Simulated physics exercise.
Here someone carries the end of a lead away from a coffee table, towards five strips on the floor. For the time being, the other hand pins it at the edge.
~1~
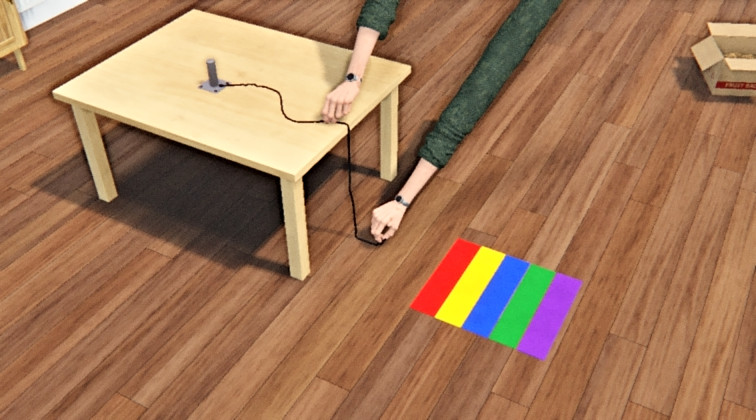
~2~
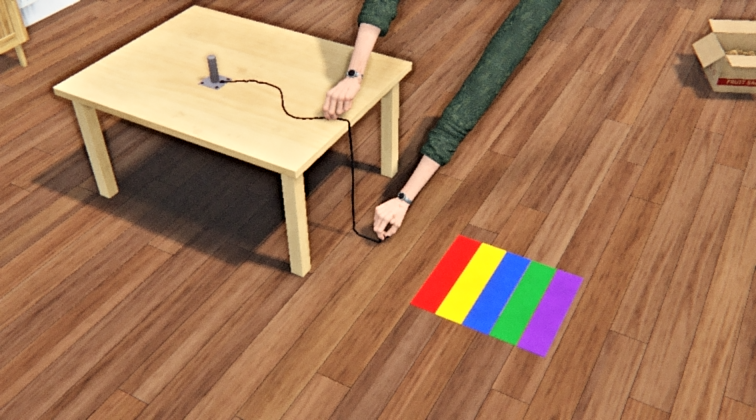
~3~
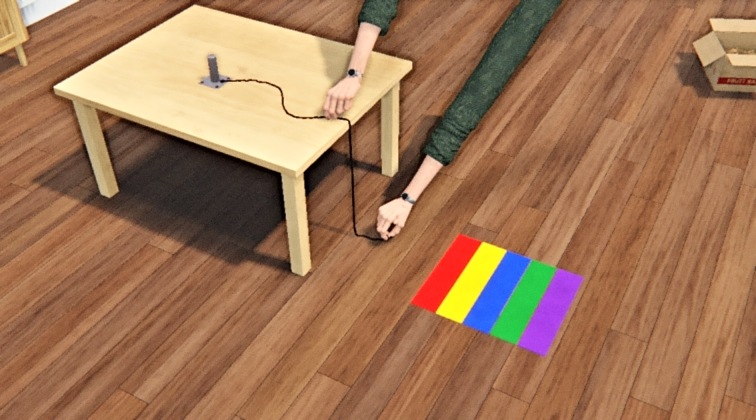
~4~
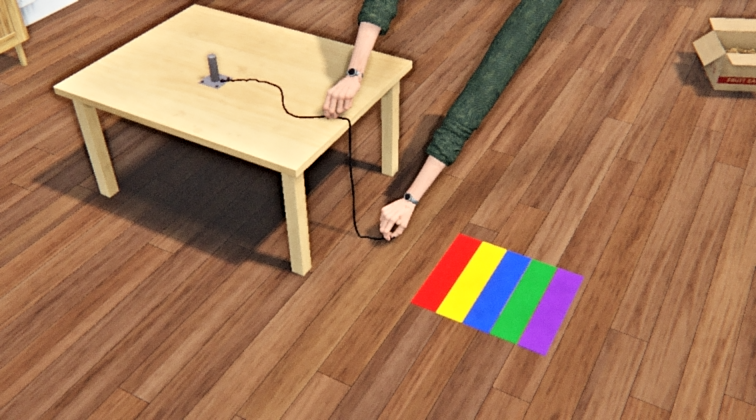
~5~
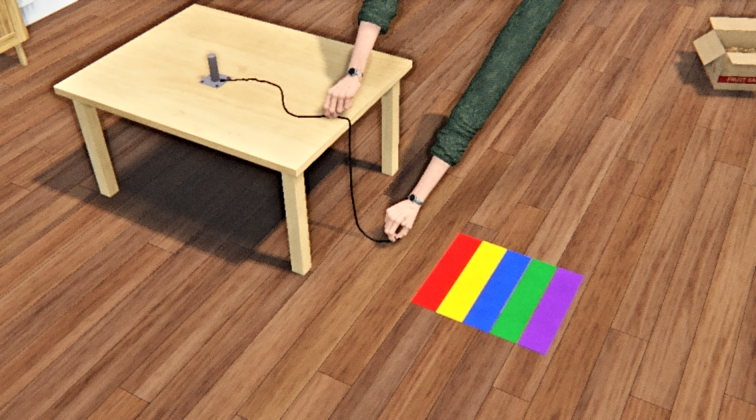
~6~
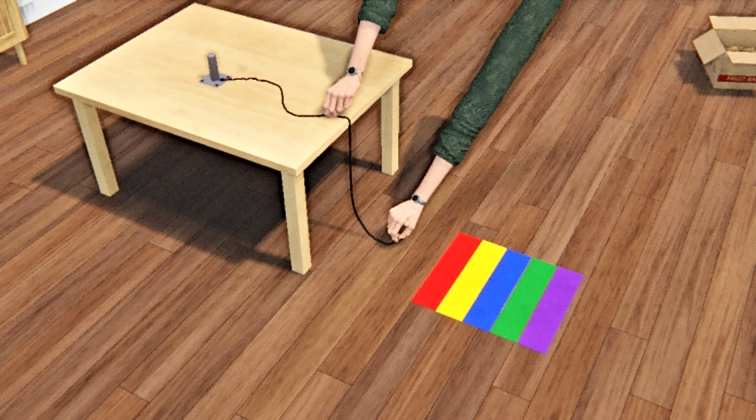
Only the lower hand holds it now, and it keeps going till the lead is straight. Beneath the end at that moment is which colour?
Beneath it is blue.
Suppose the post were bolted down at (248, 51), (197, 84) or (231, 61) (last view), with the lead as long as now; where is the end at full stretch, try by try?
Somewhere near (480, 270), (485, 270) and (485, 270), in that order.
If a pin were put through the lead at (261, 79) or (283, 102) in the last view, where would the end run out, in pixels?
Per try (px): (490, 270), (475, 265).
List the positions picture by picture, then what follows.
The first frame shows end (382, 239); red (431, 298); yellow (456, 308); blue (483, 319); green (510, 329); purple (538, 340).
The second frame shows end (384, 237); lead through (246, 82) (282, 96) (304, 119) (350, 135) (353, 182) (354, 226).
The third frame shows end (388, 237).
The fourth frame shows end (391, 237); lead through (247, 81) (282, 95) (305, 117) (350, 133) (352, 181) (355, 225).
The fifth frame shows end (395, 239).
The sixth frame shows end (398, 239); lead through (246, 80) (282, 94) (304, 116) (350, 132) (351, 179) (362, 224).
Soon after, end near (451, 258); over red.
After that, end near (481, 269); over yellow.
At the stop, end near (499, 275); over blue. It halts on the blue strip.
